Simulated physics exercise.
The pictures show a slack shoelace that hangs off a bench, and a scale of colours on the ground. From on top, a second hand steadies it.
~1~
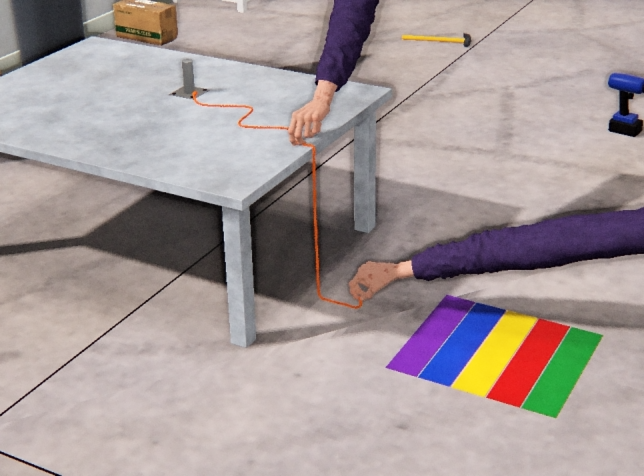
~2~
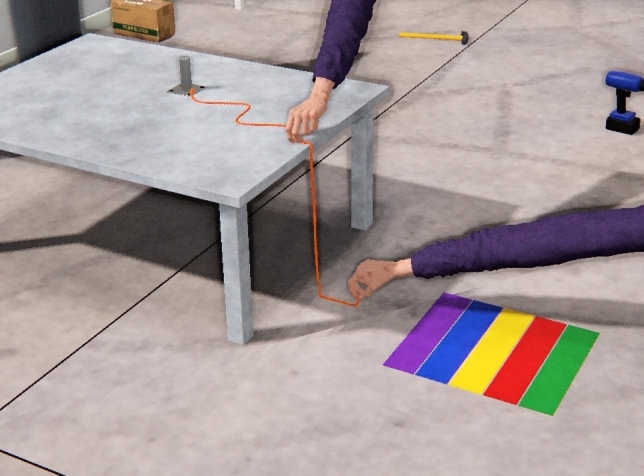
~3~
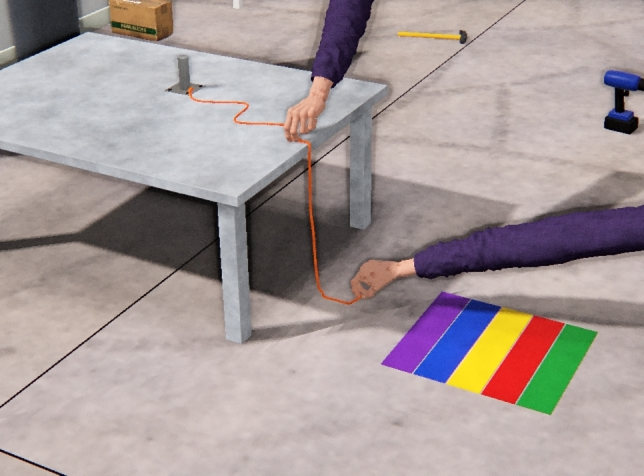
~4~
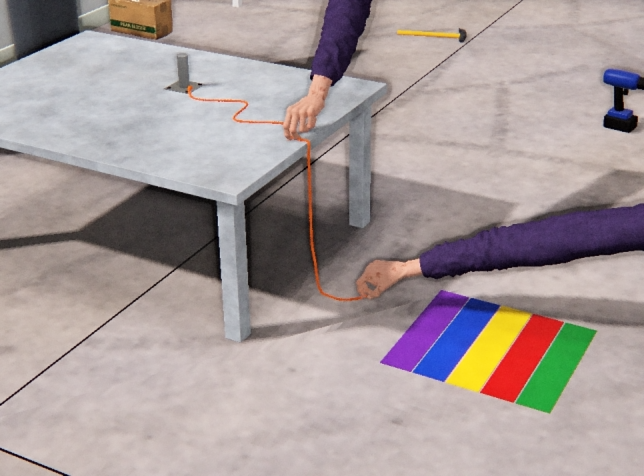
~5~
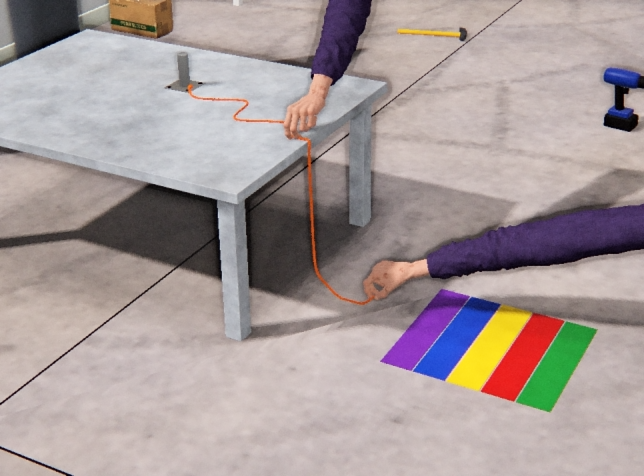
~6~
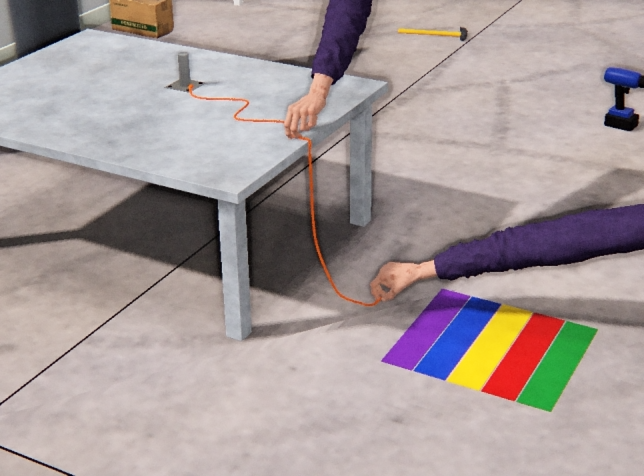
On a bare concrete floor seen from above at an angle, a grey table stands at the left. An orange shoelace runs from a small upright post across the tabletop and over the edge, with two purple-sleeved hands on it, near a purple, blue, yellow, red and green strip. The lower hand draws the lace's end slightly right, the upper hand stays nearly still, and the view shifts very slightly early on.
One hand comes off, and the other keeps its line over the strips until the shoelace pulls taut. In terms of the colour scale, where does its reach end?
At red.
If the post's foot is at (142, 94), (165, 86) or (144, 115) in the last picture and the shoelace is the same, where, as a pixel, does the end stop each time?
Pixels, try by try: About (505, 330), (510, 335), (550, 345).
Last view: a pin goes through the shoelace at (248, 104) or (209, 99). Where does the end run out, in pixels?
Per try (px, approx.): (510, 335), (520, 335).
Early on, end near (480, 325); over yellow.
Midway, end near (513, 334); over red.
At the end of the slack, end near (532, 339); over red. The end stops over the red strip.
